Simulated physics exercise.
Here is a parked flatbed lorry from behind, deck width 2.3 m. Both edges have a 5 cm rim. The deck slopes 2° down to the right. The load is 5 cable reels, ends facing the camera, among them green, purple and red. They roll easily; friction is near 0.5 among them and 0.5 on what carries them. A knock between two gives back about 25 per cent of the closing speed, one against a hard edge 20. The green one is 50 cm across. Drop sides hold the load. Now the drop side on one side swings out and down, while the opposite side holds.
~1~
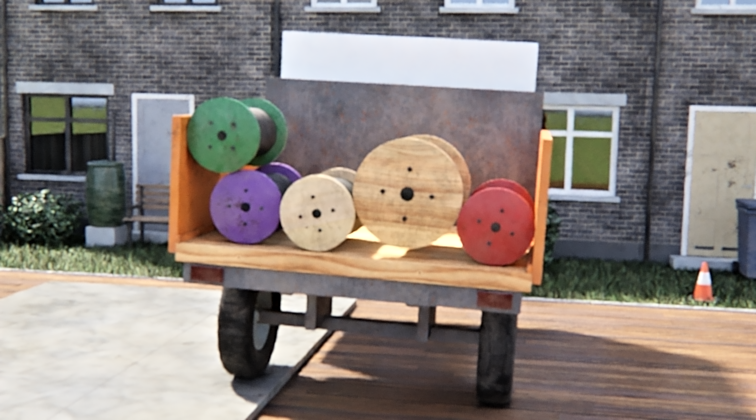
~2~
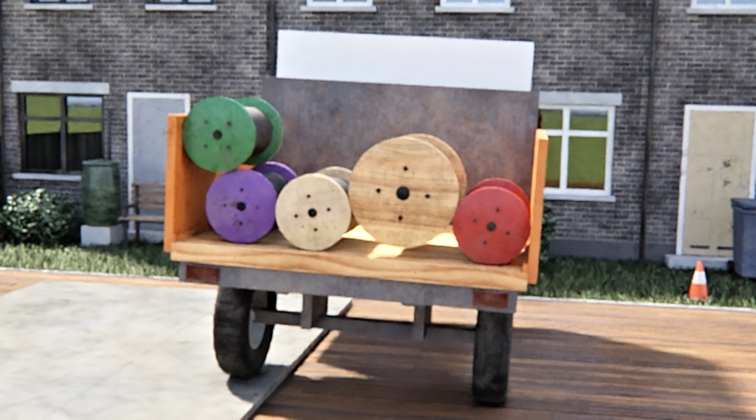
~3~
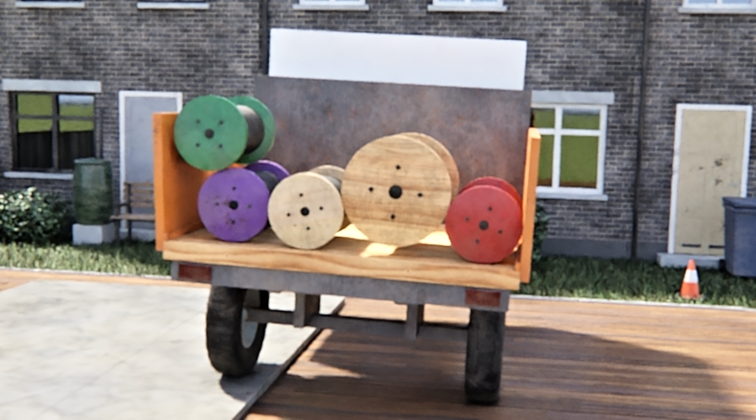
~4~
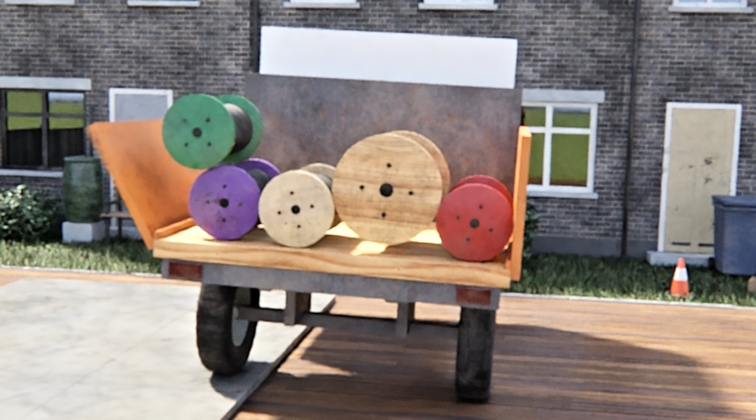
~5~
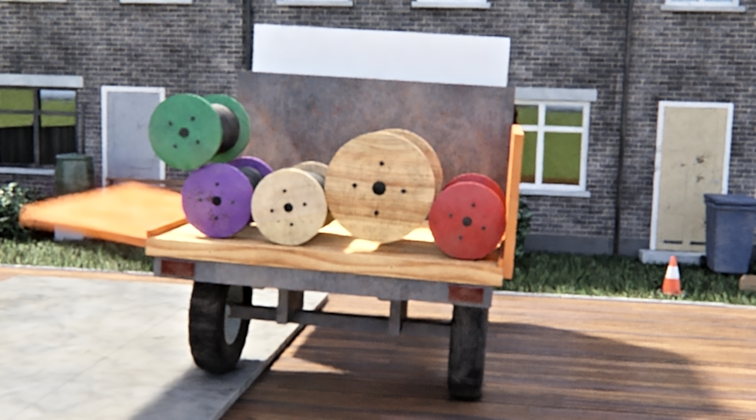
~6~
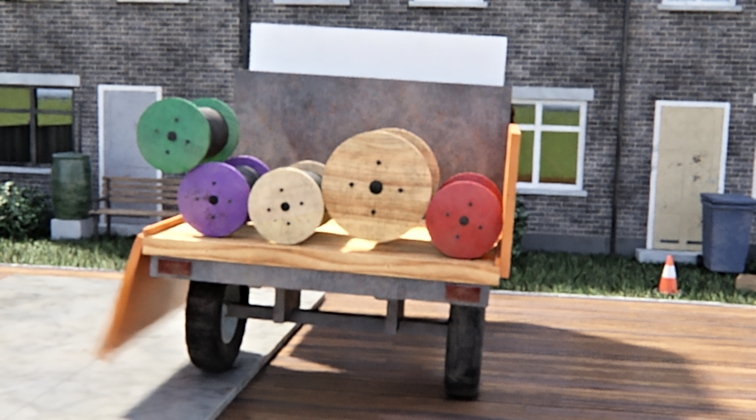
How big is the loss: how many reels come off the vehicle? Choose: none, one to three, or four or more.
It is one to three; here the count comes to 1.
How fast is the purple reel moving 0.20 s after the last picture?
About 0.0 m/s.
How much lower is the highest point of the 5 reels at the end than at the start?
About 30 cm.
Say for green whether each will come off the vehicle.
Green falls off.
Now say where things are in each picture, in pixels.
The first picture shows green (223, 135), purple (244, 208), red (496, 227); both sides upright; the deck slopes 2° down to the right; 3 of the 5 make up the bottom layer.
The second picture shows green (218, 135), purple (240, 207), red (491, 227); both sides upright.
The third picture shows green (210, 133), purple (232, 206), red (484, 225); left board out by 5°, tip at (158, 119).
The fourth picture shows green (198, 132), purple (223, 204), red (475, 223); left board out by 30°, tip at (94, 130).
The fifth picture shows green (185, 132), purple (215, 201), red (467, 222); left board out by 85°, tip at (26, 217).
The sixth picture shows green (173, 136), purple (212, 201), red (464, 221); left board out by 165°, tip at (102, 354).
Another 0.2 s on from the last picture, green is dropping off the left side; purple is on the deck, 40 cm from the left edge; red is on the deck, 25 cm from the right edge; 1 gone from the deck.
Another 0.3 s on from the last picture, green is dropping off the left side; still the same for purple, red; 1 gone from the deck.
Another 0.4 s on from the last picture, green is dropping off the left side; still the same for purple, red; 1 gone from the deck.
Another 0.5 s on from the last picture, green is dropping off the left side; still the same for purple, red; 1 gone from the deck.
In the end (2.8 s after the last picture), green is on the ground to the left; purple is on the deck, 40 cm from the left edge; red is on the deck, 25 cm from the right edge; 1 gone from the deck.
